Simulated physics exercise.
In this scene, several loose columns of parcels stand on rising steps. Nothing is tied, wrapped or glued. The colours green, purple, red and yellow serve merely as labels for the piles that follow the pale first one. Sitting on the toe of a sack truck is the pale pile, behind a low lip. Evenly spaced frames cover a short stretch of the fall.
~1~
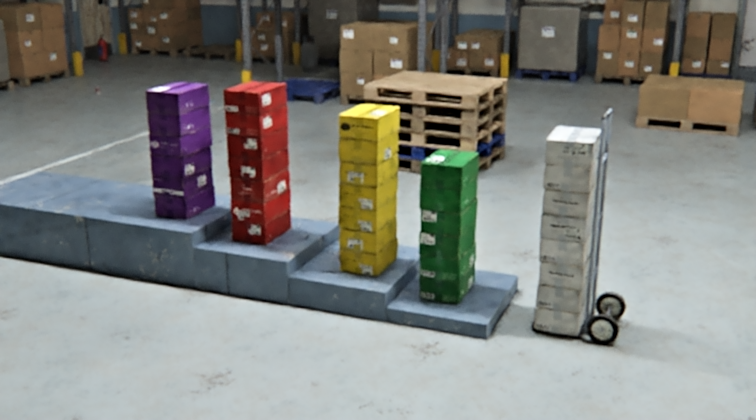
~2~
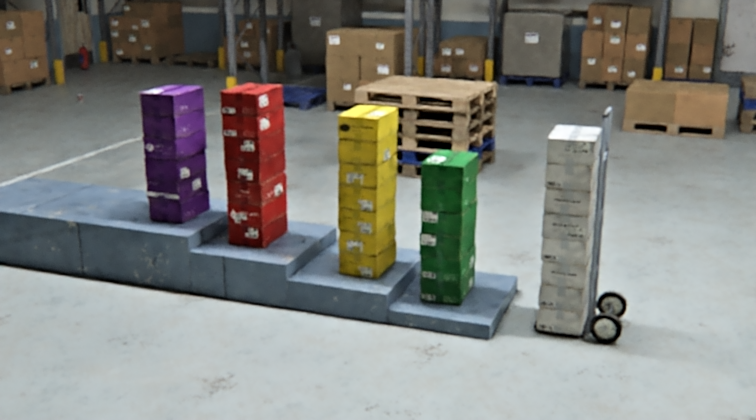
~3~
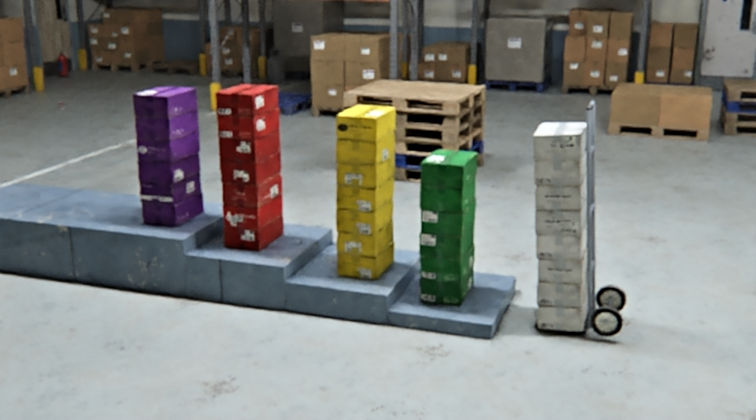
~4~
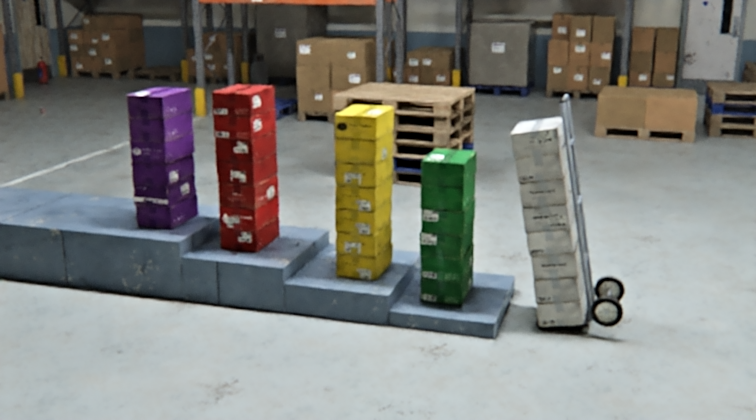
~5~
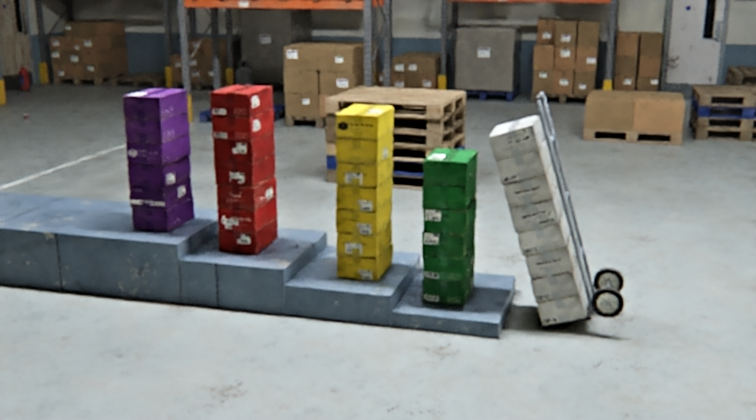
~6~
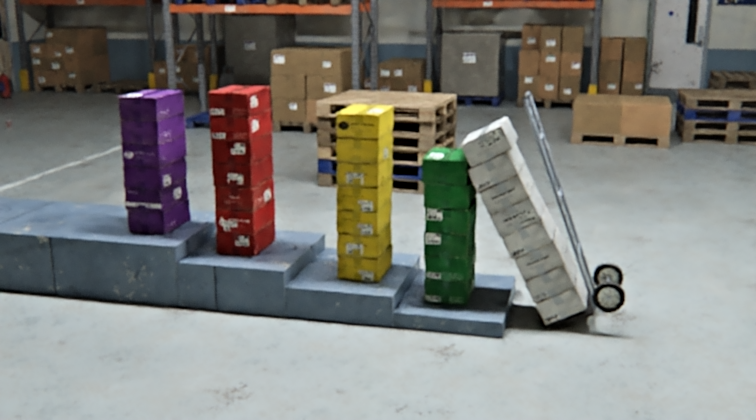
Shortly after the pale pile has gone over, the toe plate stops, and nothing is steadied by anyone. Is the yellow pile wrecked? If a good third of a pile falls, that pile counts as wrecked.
Yes.
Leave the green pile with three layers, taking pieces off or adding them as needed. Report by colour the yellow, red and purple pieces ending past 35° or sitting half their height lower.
By colour, I'd count yellow 0, red 0, purple 0.
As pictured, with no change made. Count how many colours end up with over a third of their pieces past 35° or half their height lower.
Colour count: 4.
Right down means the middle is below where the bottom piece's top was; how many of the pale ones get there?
Tally at the end: 0.
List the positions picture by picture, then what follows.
In the first picture (we follow the side turned to the camera; the camera moves round a little), truck frame (600, 165) level; top yellow parcel (358, 128); top green parcel (441, 177); no other piece has moved.
In the second picture, truck frame (601, 163) level; top yellow parcel (358, 129).
In the third picture, truck frame (589, 156) rocked barely, top of the pale pile leaning barely; top yellow parcel (356, 129); no other piece has moved.
In the fourth picture, truck frame (568, 148) rocked a little, top of the pale pile leaning a little; top yellow parcel (355, 127); no other piece has moved.
In the fifth picture, truck frame (549, 144) rocked clearly, top of the pale pile leaning clearly; top yellow parcel (357, 127); no other piece has moved.
In the sixth picture, truck frame (539, 142) rocked clearly, top of the pale pile leaning well over; top yellow parcel (358, 126); top green parcel (444, 172) displaced a little; one has shifted.
Soon, 8 of the pale pile down; none of the 7 yellow parcels down (0 of 26 in all colours); top yellow parcel tipped a little; top green parcel tipped clearly, a little lower.
A while on, 8 of the pale pile down; 7 of the 7 yellow parcels down (19 of 26 in all colours); top yellow parcel tipped well over, some two heights lower; top green parcel tipped well over, some two heights lower.
Finally, 8 of the pale pile down; 7 of the 7 yellow parcels down (24 of 26 in all colours); top yellow parcel tipped well over, some three heights lower; top purple parcel upside down. Seen by the last camera, middles, top yellow parcel near (214, 183).
